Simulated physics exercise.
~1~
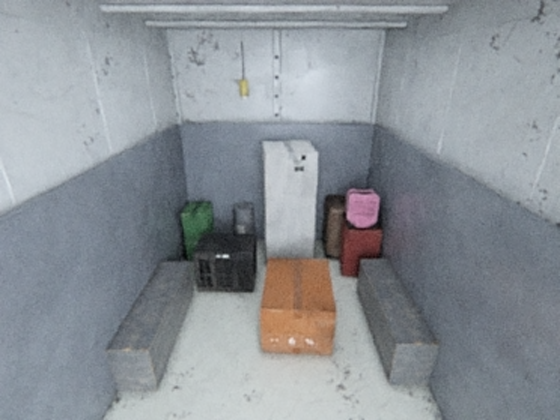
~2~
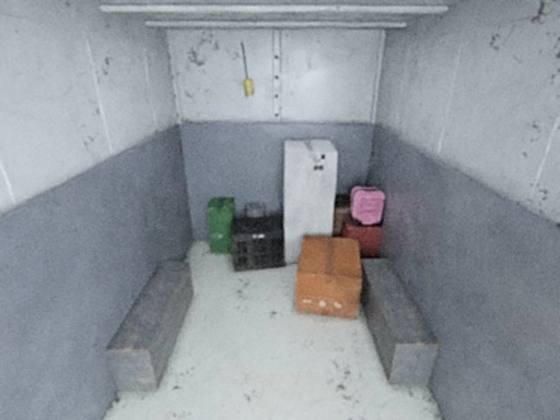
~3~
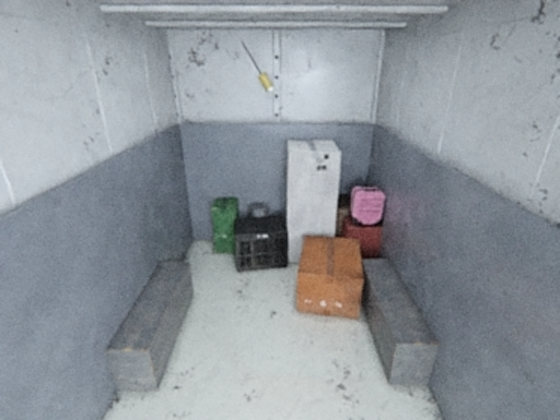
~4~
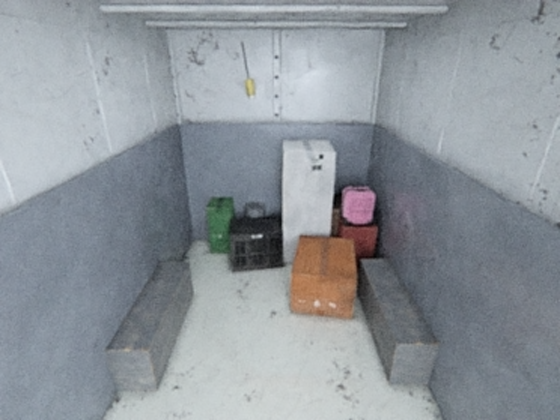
The orange box slid away toward the far right of the van's load bay, while the black crate, green box and tall white box shifted right too. A yellow hanging object swung, then everything settled slightly back left, with the tall box still upright.
